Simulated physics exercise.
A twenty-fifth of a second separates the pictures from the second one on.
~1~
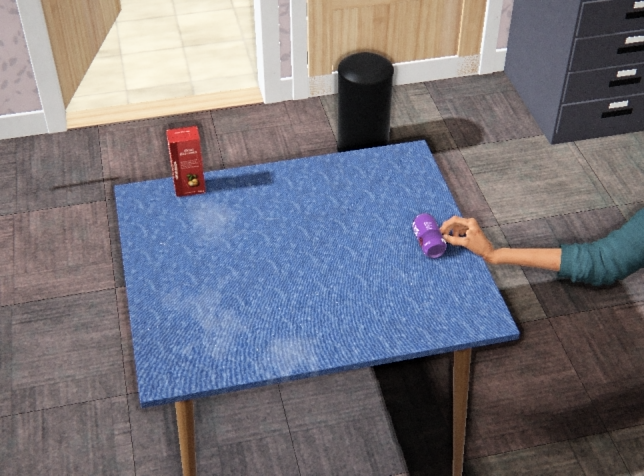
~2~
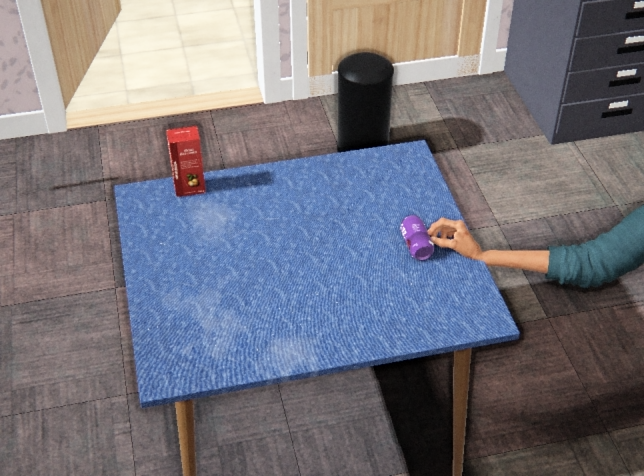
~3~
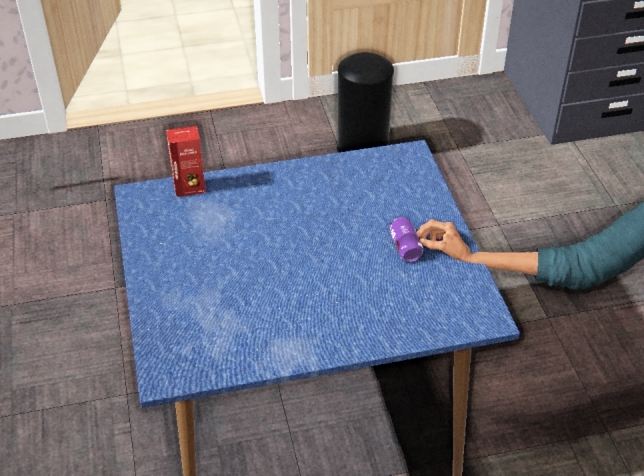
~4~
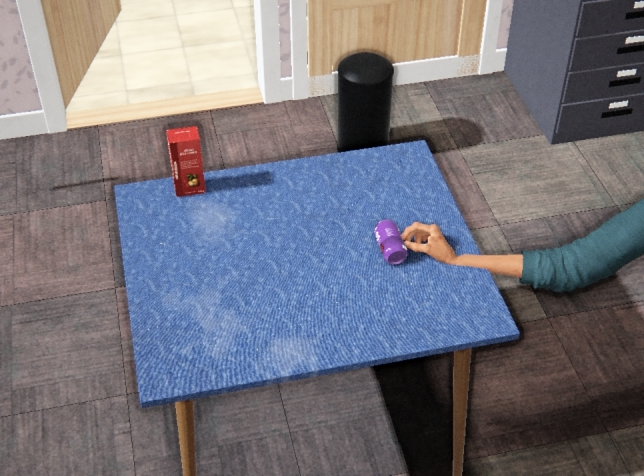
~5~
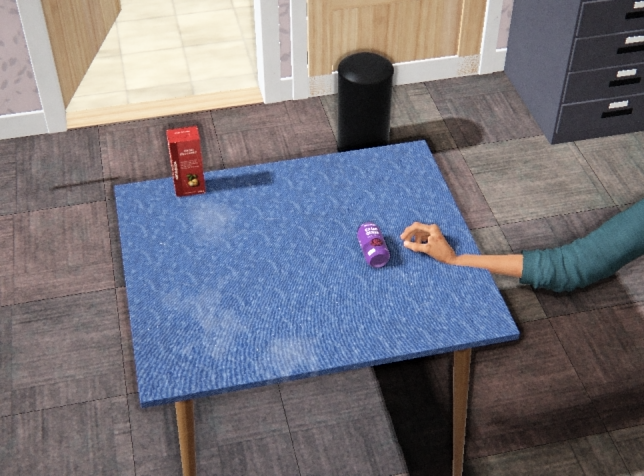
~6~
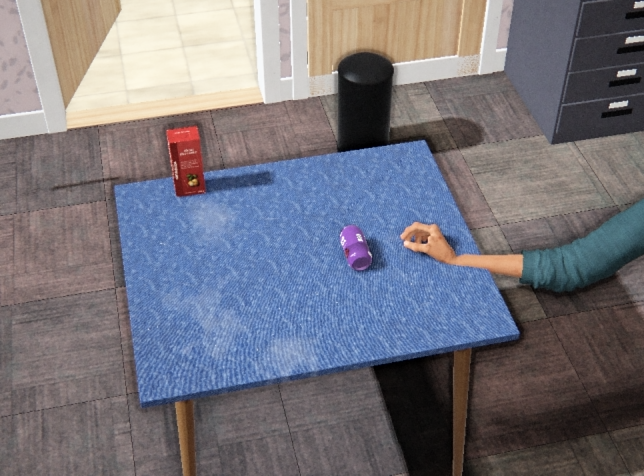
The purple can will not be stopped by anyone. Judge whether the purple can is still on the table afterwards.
See, the table has lost it at the end.
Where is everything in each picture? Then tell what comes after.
The first picture shows under the hand; purple can (429, 236).
The second picture shows under the hand; purple can (417, 238).
The third picture shows under the hand; purple can (406, 240).
The fourth picture shows purple can (391, 242).
The fifth picture shows purple can (373, 245) displaced about its own width.
The sixth picture shows purple can (356, 248) displaced about its own width.
Then, 0.20 s past the last view, purple can displaced well along near (270, 262).
Then, 0.50 s past the last view, purple can displaced well along near (146, 282).
Then, 0.70 s past the last view, purple can now off the table.
Then, 1.00 s past the last view, things are still on the move.
Finally, off the table, purple can.
